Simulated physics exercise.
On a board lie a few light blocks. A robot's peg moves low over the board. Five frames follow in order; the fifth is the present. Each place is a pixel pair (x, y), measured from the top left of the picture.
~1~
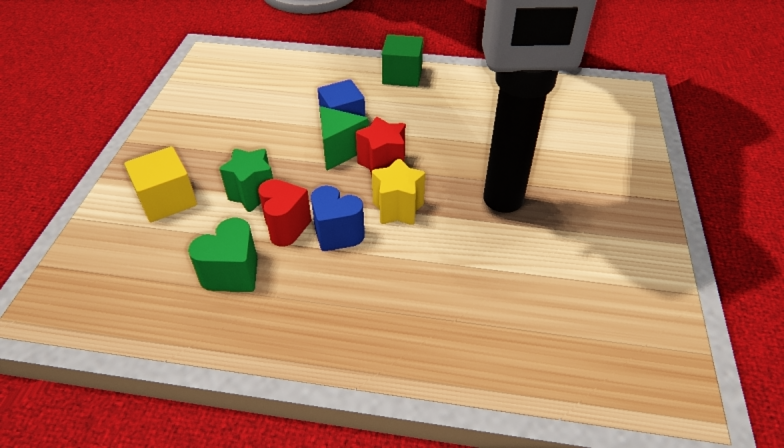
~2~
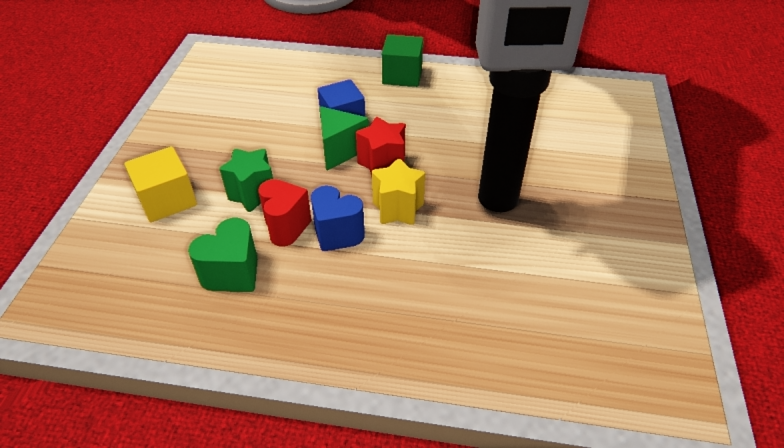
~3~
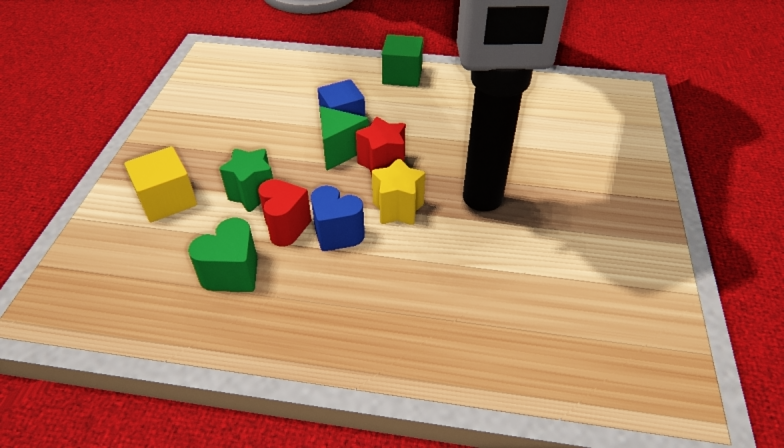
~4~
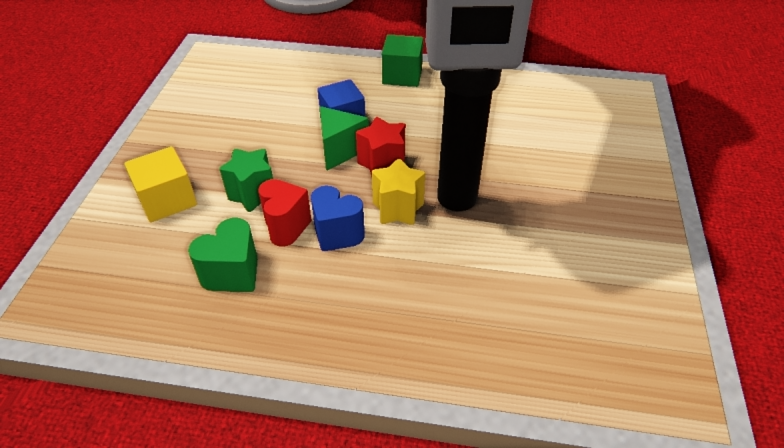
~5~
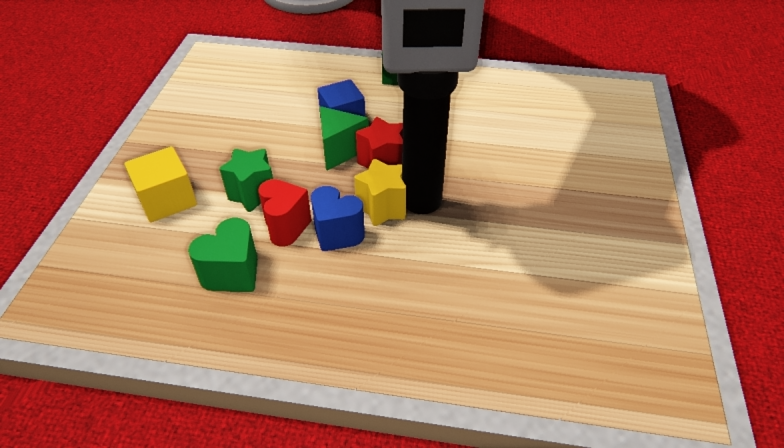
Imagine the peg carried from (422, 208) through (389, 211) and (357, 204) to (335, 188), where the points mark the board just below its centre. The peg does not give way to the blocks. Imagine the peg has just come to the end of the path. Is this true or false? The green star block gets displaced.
False
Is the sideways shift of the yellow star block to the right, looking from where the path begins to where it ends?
My answer is no.
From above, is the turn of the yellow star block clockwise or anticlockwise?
Viewed from above: Anti-clockwise.
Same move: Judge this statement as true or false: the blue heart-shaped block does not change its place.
This is false.
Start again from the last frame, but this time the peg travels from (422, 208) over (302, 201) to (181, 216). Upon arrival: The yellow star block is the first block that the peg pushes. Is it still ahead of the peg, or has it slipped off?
Still in front.
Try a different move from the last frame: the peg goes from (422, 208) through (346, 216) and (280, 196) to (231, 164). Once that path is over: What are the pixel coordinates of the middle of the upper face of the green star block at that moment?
I expect it at (148, 128).
What follows on the original path. Halfway along, peg at (370, 202); red heart-shaped block at (272, 196); blue heart-shaped block at (319, 206), turned 30° anticlockwise; yellow star block at (328, 177).
At the end, peg at (335, 181); green star block still; red heart-shaped block at (264, 198); blue heart-shaped block at (312, 206), turned 55° anticlockwise; yellow star block at (298, 173), turned 35° anticlockwise.
